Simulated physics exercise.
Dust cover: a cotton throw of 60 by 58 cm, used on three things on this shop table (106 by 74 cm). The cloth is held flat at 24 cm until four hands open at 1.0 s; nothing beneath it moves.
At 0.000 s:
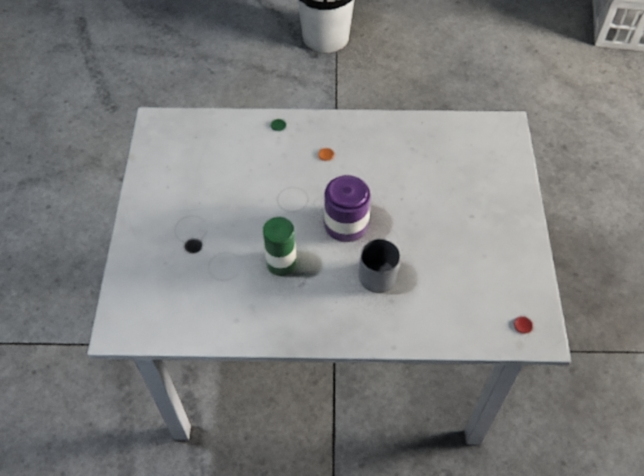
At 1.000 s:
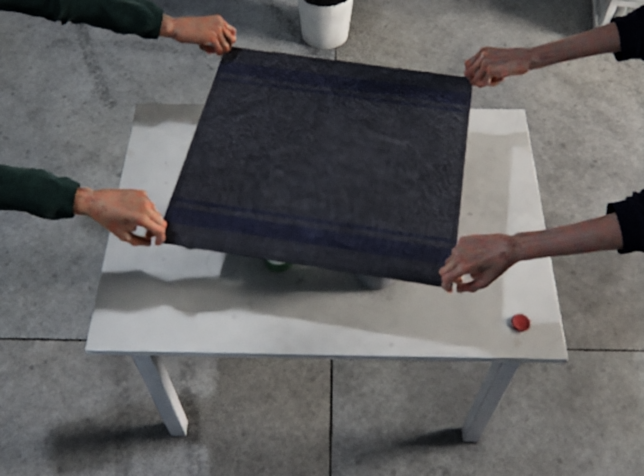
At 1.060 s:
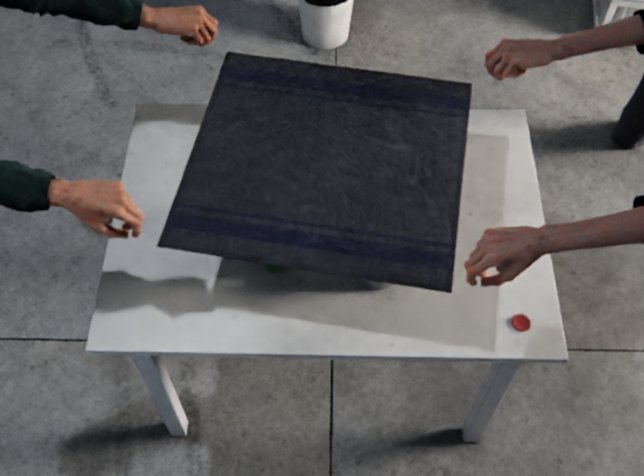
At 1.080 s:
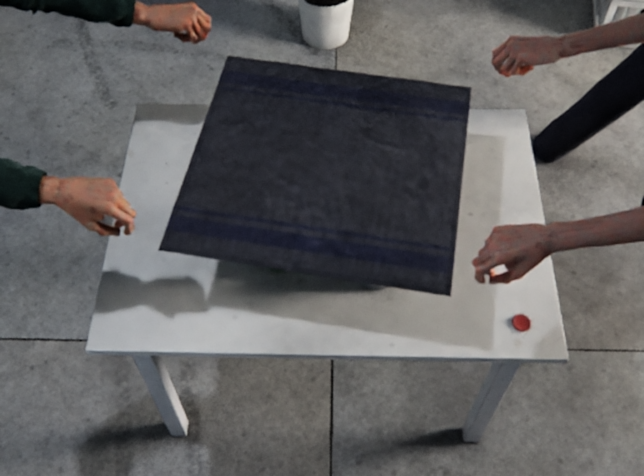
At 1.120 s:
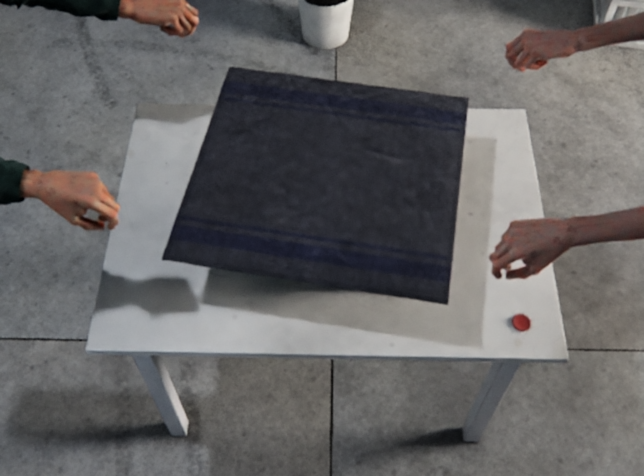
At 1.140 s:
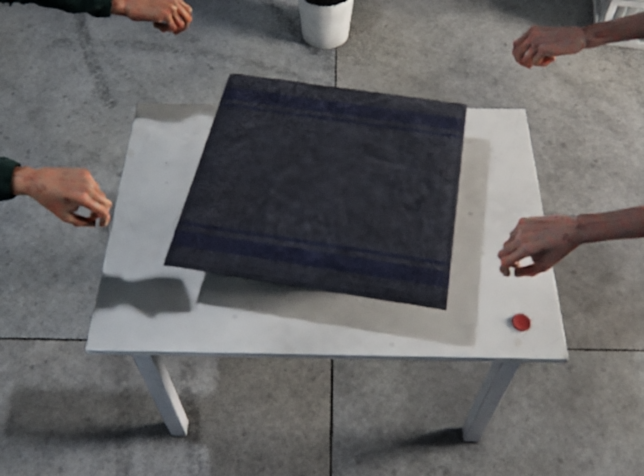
A dark cloth was held flat by four hands above a white table with a purple bottle, green tin and grey cup, then the hands let go and drew back as it sank lower.
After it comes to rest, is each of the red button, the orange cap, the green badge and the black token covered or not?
In order: The red button still shows; the orange cap vanishes under it; the green badge remains in the open; the black token remains in the open.
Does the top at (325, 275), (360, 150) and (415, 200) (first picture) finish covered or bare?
Going through the three points in turn, they end up concealed, concealed and concealed.
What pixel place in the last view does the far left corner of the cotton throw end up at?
It ends up approximately at (239, 134).
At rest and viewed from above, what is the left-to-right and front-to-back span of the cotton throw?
It spans close to 58 centimetres sideways and close to 56 centimetres in depth.
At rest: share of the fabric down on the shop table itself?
Share on top, approx.: 30 %.
By 1.3 s, 25 % of it is down, spanning 56 by 57 cm, above orange cap.
By 1.5 s, 30 % of it is down, spanning 59 by 57 cm, above orange cap.
By 1.7 s, 30 % of it is down, spanning 58 by 57 cm, above orange cap.
By 1.9 s, 30 % of it is down, spanning 58 by 57 cm, above orange cap.
By 2.7 s, 30 % of it is down, spanning 58 by 57 cm, above orange cap.
